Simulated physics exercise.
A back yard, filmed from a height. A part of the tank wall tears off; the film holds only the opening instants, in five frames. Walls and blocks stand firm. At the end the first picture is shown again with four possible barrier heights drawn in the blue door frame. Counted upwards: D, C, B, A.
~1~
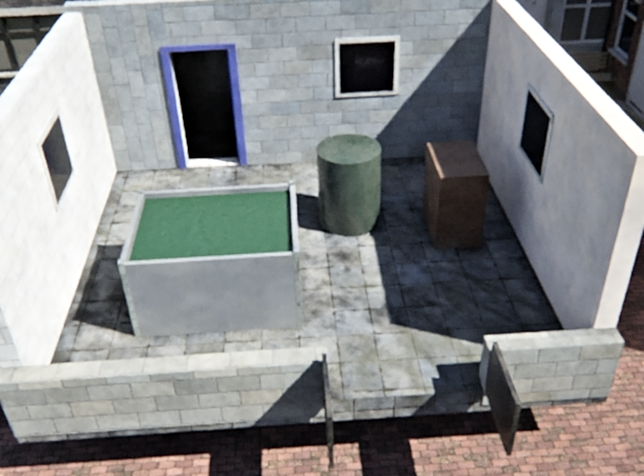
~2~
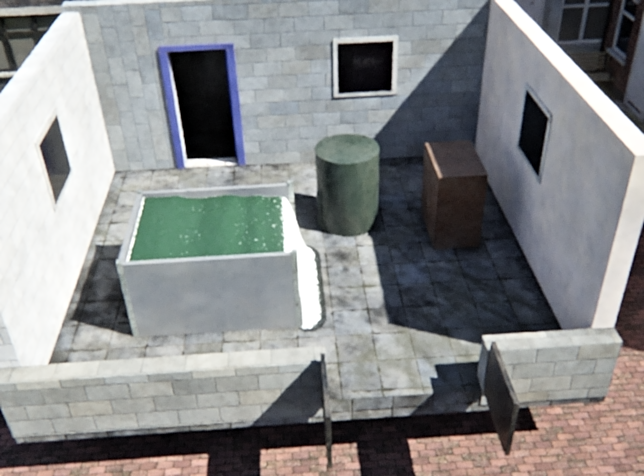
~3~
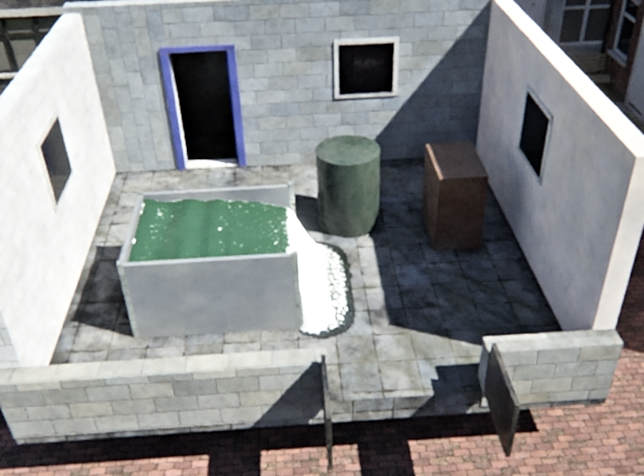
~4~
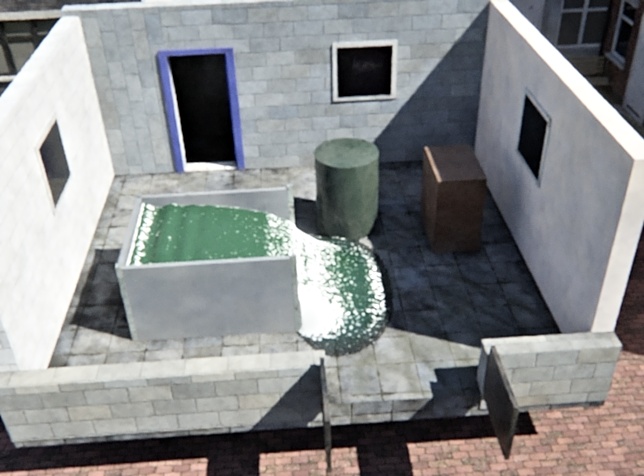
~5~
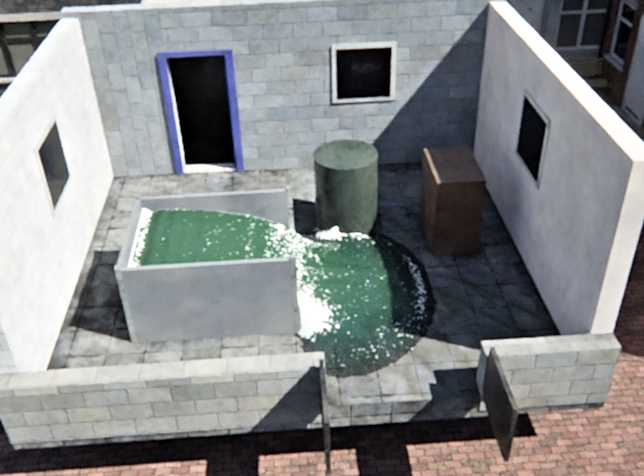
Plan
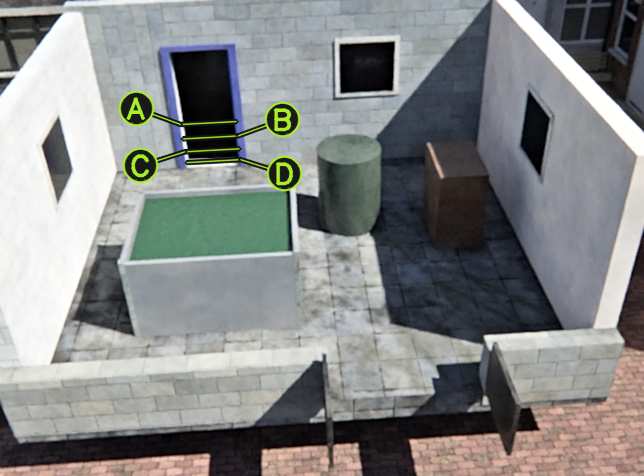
Green water lies still in a pale open-topped tank in a walled yard, near a green cylinder and a brown box. It then pours over the tank's right side in a white, foaming sheet. The water level sinks as a rounded, foam-flecked pool spreads rightward across the paving, reaching the cylinder's base.
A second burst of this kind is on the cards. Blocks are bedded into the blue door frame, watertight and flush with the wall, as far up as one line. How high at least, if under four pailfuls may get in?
The answer is height D.
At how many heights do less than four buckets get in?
All four.
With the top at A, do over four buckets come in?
No, not at all.
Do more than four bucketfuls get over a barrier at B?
No, not at all.
On the marked copy, A at (208, 123); B at (210, 137); C at (212, 150); D at (213, 161); from the bottom up D, C, B, A.
With A, nothing gets over.
With B, nothing gets over.
With C, nothing gets over.
With D, nothing gets over.
